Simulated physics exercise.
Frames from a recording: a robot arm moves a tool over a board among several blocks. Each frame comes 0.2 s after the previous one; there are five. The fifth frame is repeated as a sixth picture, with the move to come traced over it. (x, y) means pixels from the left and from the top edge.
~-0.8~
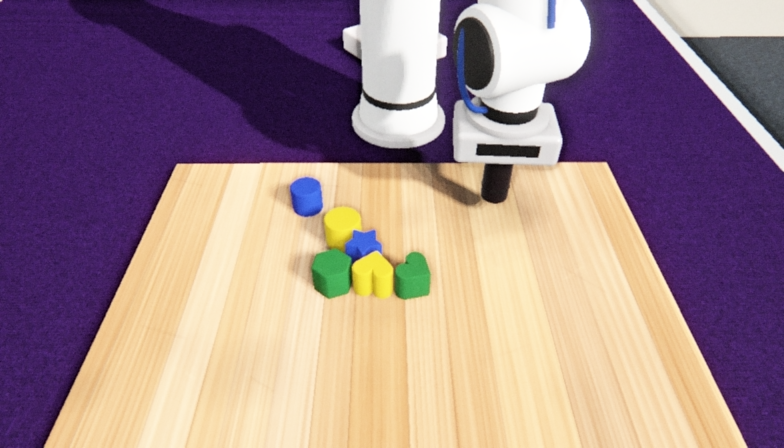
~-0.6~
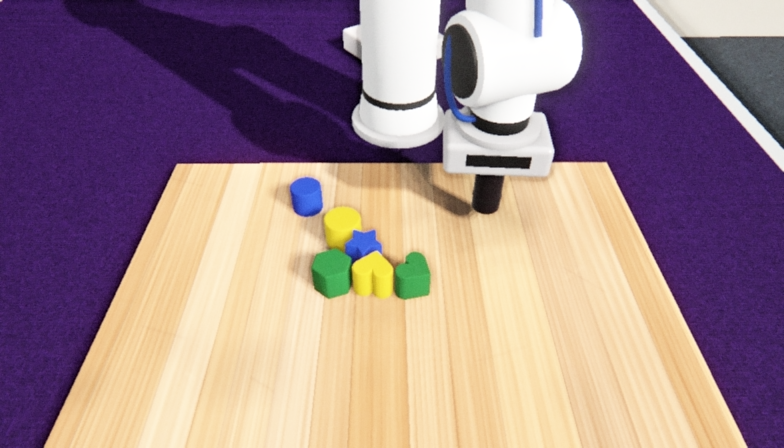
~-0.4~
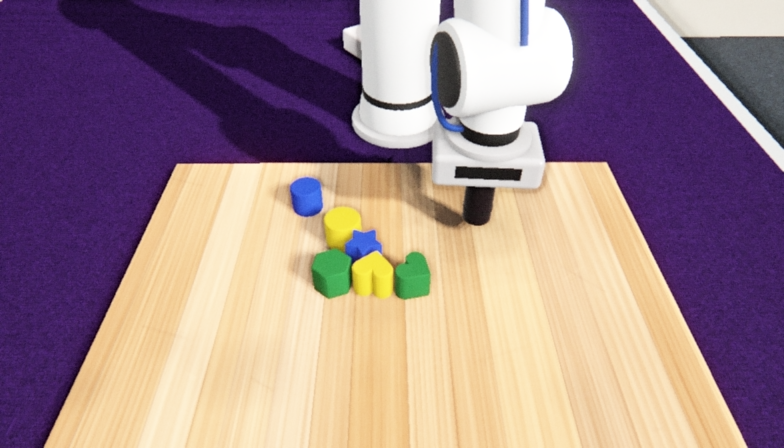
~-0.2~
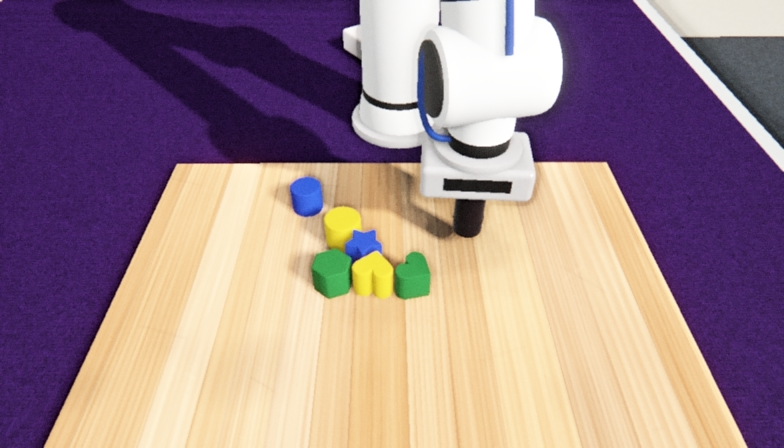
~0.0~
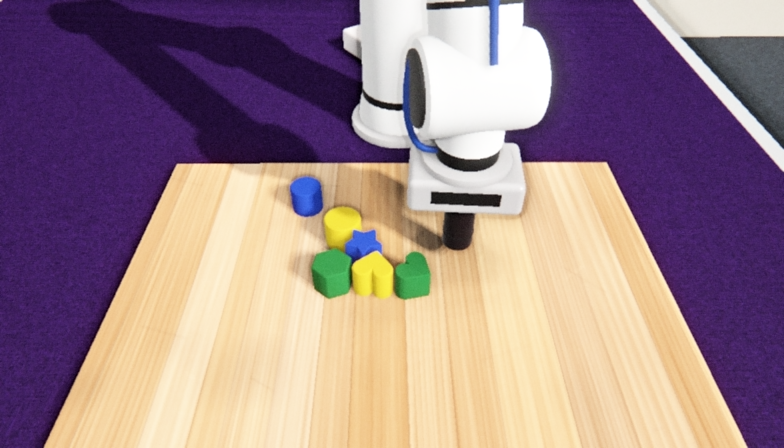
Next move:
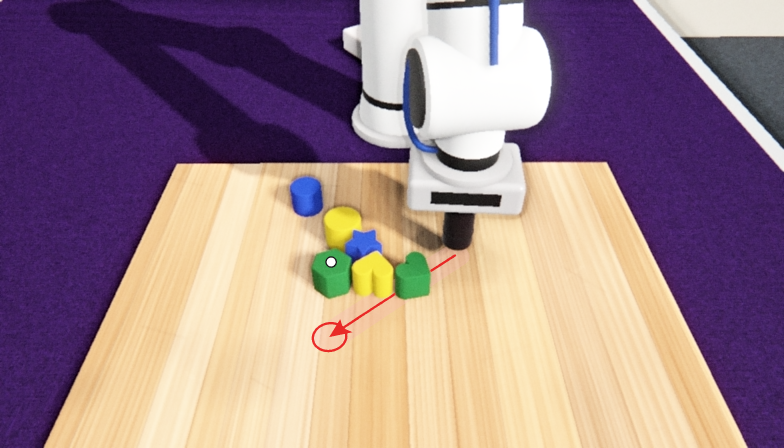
The clip opens on a white robot arm holding a black tool near the back of a wooden board, right of a cluster of blue, yellow and green blocks. The tool moves steadily down and to the left, drawing nearer the green heart block, while all the blocks stay still.
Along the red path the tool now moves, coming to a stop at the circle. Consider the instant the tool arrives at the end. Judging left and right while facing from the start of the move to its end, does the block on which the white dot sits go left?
I believe not.
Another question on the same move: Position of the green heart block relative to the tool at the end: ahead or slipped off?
It falls back or aside.
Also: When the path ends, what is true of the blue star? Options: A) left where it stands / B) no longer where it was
Correct choice: A.
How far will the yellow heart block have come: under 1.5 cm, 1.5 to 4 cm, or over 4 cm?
Travels over 4 cm.
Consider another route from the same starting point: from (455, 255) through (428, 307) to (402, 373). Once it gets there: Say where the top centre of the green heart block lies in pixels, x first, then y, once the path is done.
Pixel (394, 288).
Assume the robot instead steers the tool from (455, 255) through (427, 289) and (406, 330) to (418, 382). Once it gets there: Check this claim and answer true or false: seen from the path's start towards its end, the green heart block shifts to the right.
That is true.
Path on the board, from (455, 255) to (330, 337); the dot is on the green hexagonal block.
On the path given first. One third of the way, tool (417, 266); yellow heart block (370, 265), turned 10° clockwise; green heart block (401, 280), turned 25° anticlockwise.
Two thirds of the way, tool (374, 293); green hexagonal block (313, 261), turned 25° clockwise; yellow heart block (340, 280), turned 70° clockwise; green heart block (380, 312), turned 105° anticlockwise.
At the end, tool (328, 323); green hexagonal block (305, 260), turned 45° clockwise; blue star in place; yellow heart block (310, 289), turned 115° clockwise; green heart block (376, 318), turned 125° anticlockwise.
